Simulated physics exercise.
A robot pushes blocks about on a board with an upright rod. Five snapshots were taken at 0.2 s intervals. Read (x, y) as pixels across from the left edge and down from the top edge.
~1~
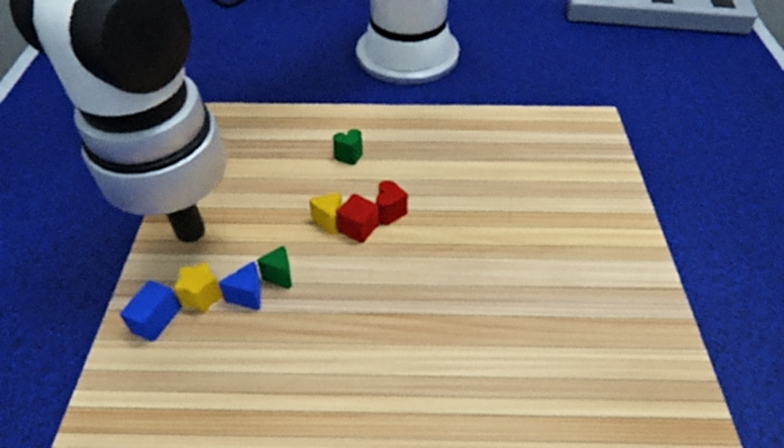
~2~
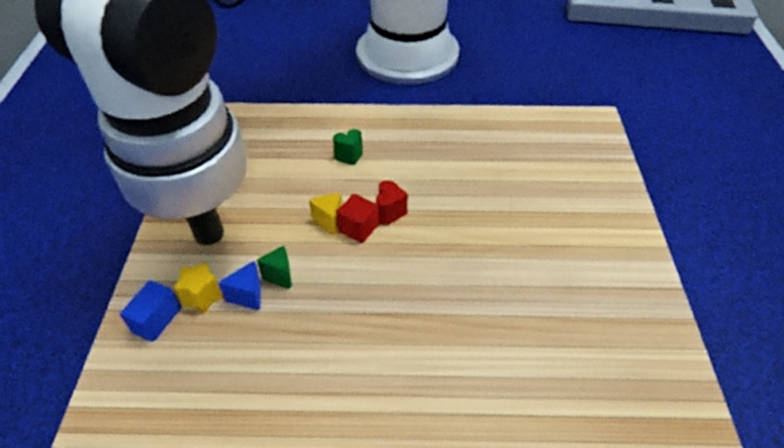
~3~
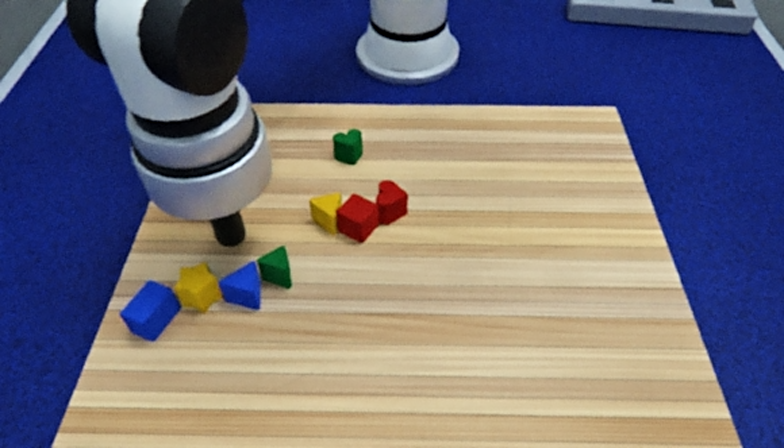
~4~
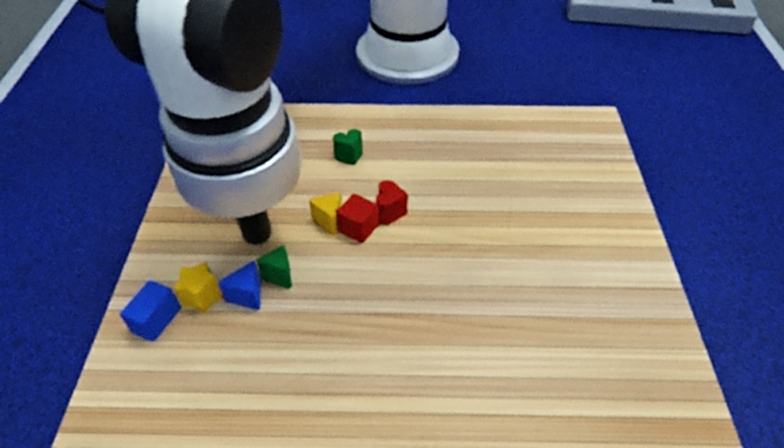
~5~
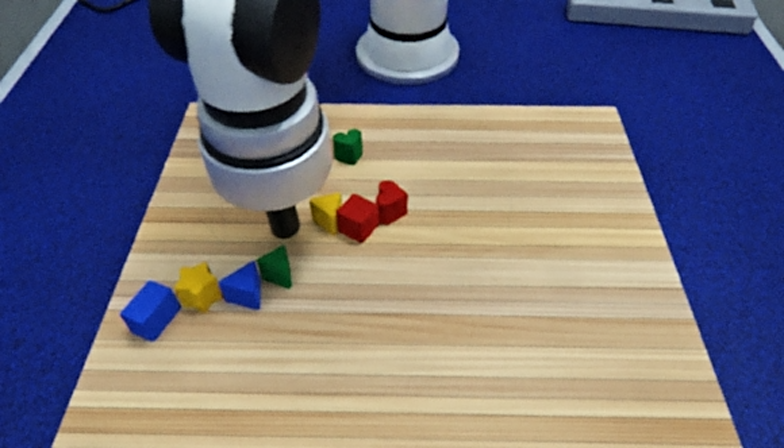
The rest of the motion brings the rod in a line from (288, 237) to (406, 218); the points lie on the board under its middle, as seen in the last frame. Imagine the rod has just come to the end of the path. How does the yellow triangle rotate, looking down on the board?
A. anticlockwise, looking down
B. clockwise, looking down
I choose A.
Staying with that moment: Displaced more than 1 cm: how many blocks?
That makes 3 blocks or more.
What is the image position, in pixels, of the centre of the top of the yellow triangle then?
The point I'd pick in the picture is (356, 188).
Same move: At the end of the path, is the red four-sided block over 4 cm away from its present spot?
I expect so.
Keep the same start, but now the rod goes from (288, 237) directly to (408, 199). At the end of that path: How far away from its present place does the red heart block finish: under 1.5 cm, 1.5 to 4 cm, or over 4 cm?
Displacement: Past 4 cm.
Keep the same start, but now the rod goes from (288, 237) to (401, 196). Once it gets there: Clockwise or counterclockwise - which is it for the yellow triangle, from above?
Spin direction: Counter-clockwise.
What follows on the original path. One third of the way, rod (327, 223); yellow triangle (342, 193), turned 20° clockwise; red four-sided block (361, 208).
Two thirds of the way, rod (368, 216); yellow triangle (356, 188), turned 50° anticlockwise; red four-sided block (403, 209), turned 30° clockwise; red heart block (409, 186), turned 90° anticlockwise.
At the end, rod (406, 209); green triangle not moved; yellow triangle (356, 188), turned 55° anticlockwise; red four-sided block (435, 211), turned 70° clockwise; red heart block (428, 180), turned 130° anticlockwise.
